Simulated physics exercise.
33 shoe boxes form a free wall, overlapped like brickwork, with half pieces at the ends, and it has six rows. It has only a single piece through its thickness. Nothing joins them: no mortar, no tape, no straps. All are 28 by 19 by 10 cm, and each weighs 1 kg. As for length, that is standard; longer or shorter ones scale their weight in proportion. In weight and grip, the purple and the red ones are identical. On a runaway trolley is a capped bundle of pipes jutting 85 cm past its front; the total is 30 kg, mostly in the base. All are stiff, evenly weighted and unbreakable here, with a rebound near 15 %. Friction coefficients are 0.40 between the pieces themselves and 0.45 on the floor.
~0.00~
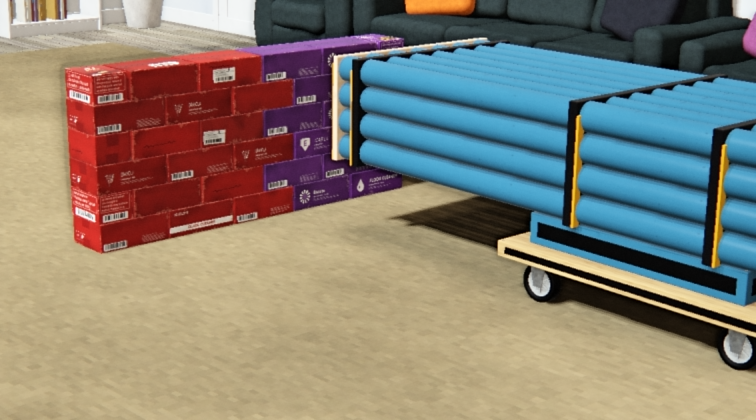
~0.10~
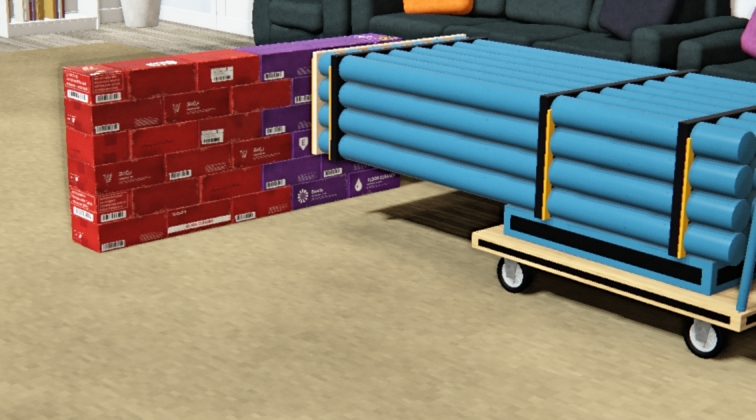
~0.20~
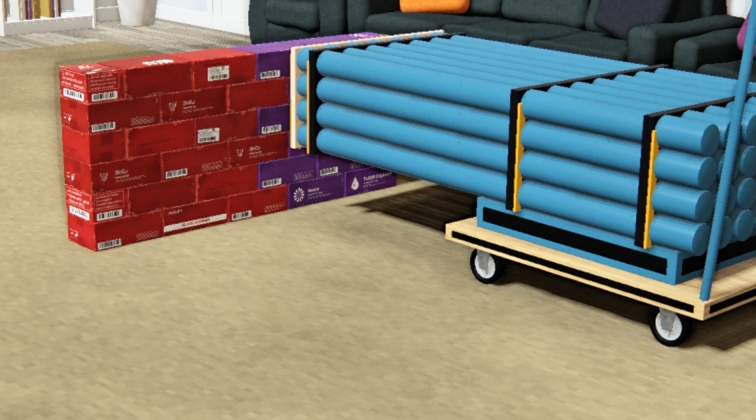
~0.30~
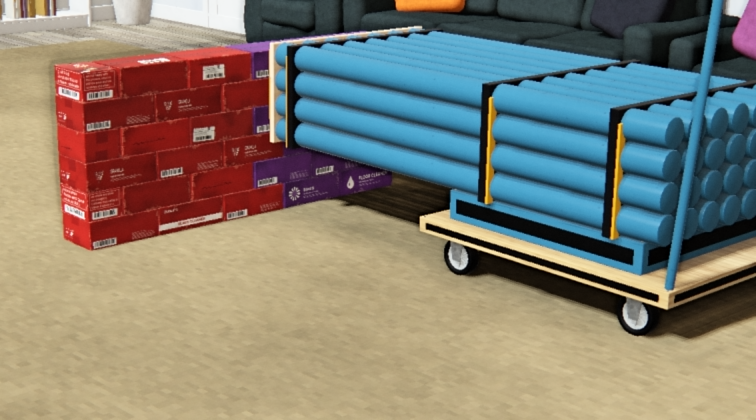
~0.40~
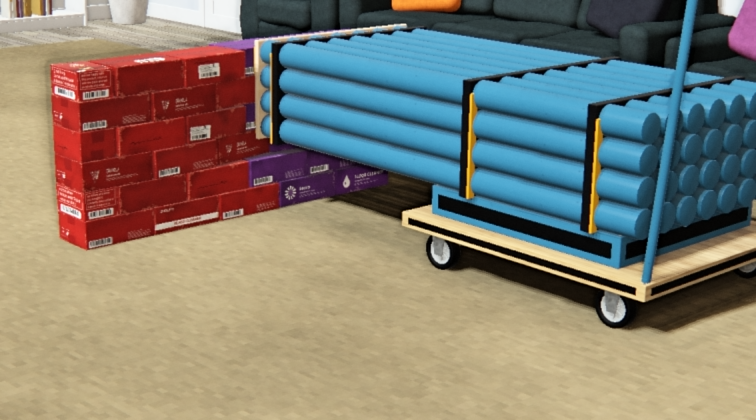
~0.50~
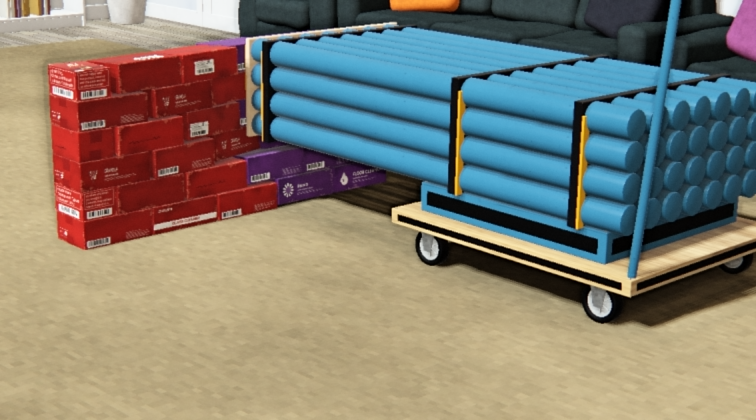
A cart loaded with blue tubes rolls left and pushes into a wall of red and purple boxes.
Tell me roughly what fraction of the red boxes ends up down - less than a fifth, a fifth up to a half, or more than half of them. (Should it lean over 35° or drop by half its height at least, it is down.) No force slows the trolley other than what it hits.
Down at the end: A fifth up to a half.
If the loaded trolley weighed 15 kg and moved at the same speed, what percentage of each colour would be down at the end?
Result: Red 0, purple 0 %.
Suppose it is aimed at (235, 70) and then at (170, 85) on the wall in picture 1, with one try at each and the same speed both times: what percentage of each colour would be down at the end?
For red it's 60 then 60 per cent, for purple 30 then 10 per cent.
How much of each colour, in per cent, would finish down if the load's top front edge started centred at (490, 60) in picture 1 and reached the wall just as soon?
Red 30%, purple 90%.
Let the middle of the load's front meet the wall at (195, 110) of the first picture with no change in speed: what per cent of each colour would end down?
For red it's 80 per cent, for purple 30 per cent.
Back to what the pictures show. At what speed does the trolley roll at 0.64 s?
About 0.3 m/s.
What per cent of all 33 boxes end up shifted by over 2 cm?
It comes to 65 percent shifted.
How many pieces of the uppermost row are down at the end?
That makes 5 in total.
After 0.64 s, load 16 cm past the wall's line, still rolling; none of the 18 red boxes down (0 of 33 in all colours); top red box 13° from how it stood; top purple box 14° from how it stood.
After 0.86 s, load 22 cm past the wall's line, still rolling; 2 of the 18 red boxes down (15 of 33 in all colours); top red box 35° from how it stood; top purple box 38° from how it stood, 14 cm lower.
After 1.06 s, load 28 cm past the wall's line, still rolling; 6 of the 18 red boxes down (21 of 33 in all colours); top red box 64° from how it stood, 26 cm lower; top purple box on its side.
After 1.36 s, load 34 cm past the wall's line, still rolling; 6 of the 18 red boxes down (21 of 33 in all colours); top red box on its side; top purple box upside down.
In the end (2.3 s), load 43 cm past the wall's line, stopped; 6 of the 18 red boxes down (21 of 33 in all colours); top red box upside down; top purple box upside down. That is 33 per cent. From the last view, middles, top purple box near (185, 124).
